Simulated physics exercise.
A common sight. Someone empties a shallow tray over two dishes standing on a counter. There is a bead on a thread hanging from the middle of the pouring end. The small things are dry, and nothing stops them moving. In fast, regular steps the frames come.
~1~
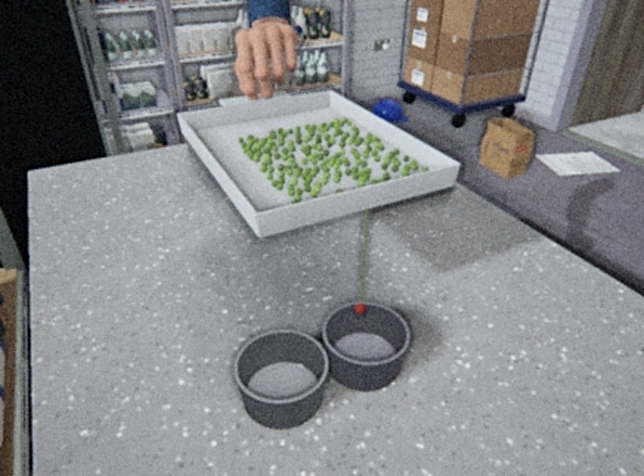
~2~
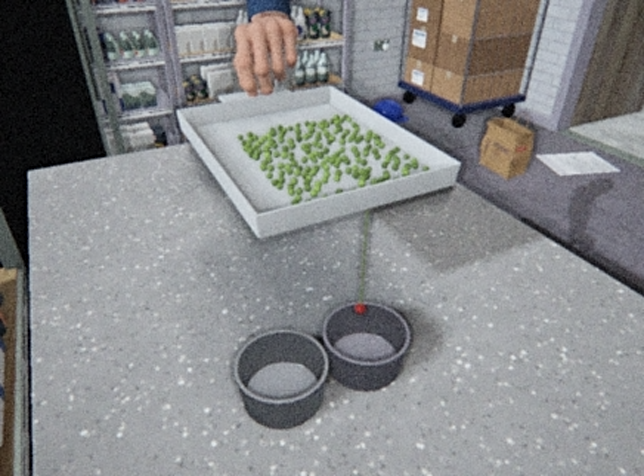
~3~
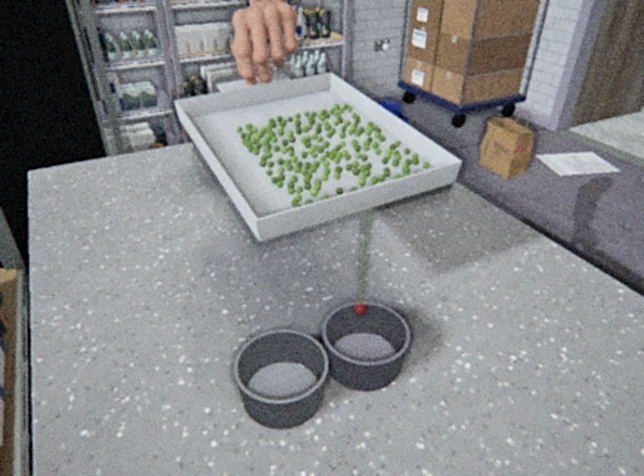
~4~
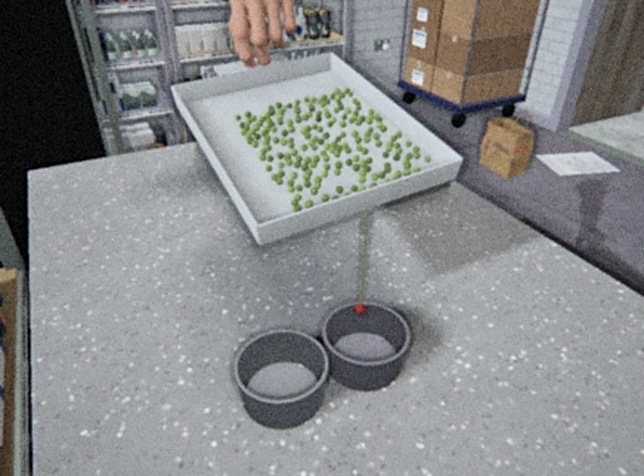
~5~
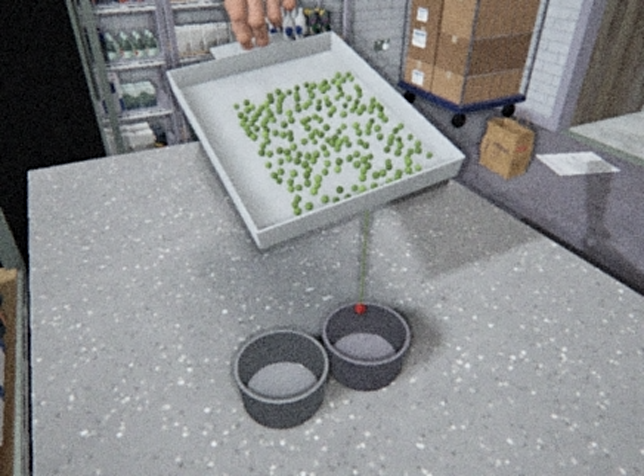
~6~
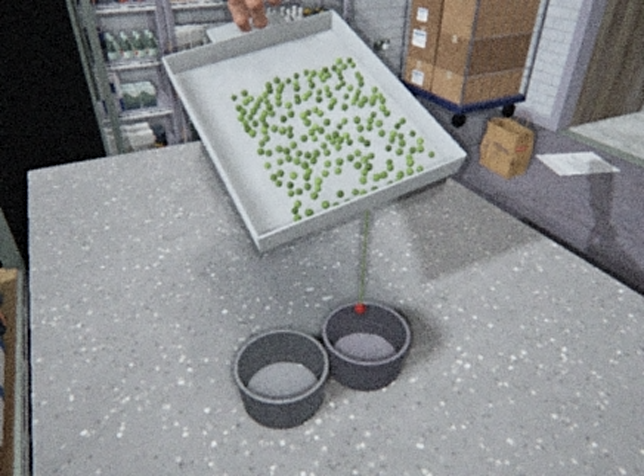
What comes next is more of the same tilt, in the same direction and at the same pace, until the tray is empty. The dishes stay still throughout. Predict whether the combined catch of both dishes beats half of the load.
The load will mostly be caught.
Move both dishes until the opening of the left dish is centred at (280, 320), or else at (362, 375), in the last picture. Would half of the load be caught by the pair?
A minority, then a minority.
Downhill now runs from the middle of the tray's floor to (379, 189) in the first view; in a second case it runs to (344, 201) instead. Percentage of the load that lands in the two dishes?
The first comes to 0 %, while the second comes to 30 %.
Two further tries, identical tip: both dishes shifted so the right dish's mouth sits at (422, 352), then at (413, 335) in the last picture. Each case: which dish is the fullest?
Result, try one: The dish at left; try two: The dish at left.
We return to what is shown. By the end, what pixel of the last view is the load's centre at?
The centre comes to rest close to (287, 395).
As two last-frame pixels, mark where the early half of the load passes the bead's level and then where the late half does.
Around (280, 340) first; around (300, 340) second.
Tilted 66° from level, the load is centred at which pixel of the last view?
The centre of the load shows up near (305, 218) in the last view.
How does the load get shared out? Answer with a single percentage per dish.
For the left dish 70 %, for the right dish 0 %.
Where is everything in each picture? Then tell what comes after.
The first frame shows corners of the pouring end near (258, 213) and (457, 164), level; middle of the load near (321, 157), dried peas; left dish near (301, 410); right dish near (388, 372); bead on its thread near (361, 308).
The second frame shows corners of the pouring end near (258, 214) and (457, 163), level; middle of the load near (321, 155).
The third frame shows corners of the pouring end near (258, 218) and (458, 161), tipped barely, lowest at the left corner; middle of the load near (321, 150).
The fourth frame shows corners of the pouring end near (258, 224) and (460, 158), tipped a little, lowest at the left corner; middle of the load near (321, 142).
The fifth frame shows corners of the pouring end near (259, 230) and (461, 156), tipped clearly, lowest at the left corner; middle of the load near (321, 135).
The sixth frame shows corners of the pouring end near (259, 236) and (463, 154), tipped clearly, lowest at the left corner; middle of the load near (321, 131), the bulk on the move; left dish near (301, 410); right dish near (388, 372).
Shortly afterwards, tray tipped steeply; all but a few on the tray; a little in the air.
Next, tray tipped past a quarter turn; the bulk on the tray; a little in the left dish; a little outside both; only a few in the air.
Some moments later, tray tipped past a quarter turn; near two thirds in the left dish; only a few in the right dish; near a quarter outside both; only a few in the air.
In the end, tray tipped past a quarter turn; near two thirds in the left dish; only a few in the right dish; near a quarter outside both.
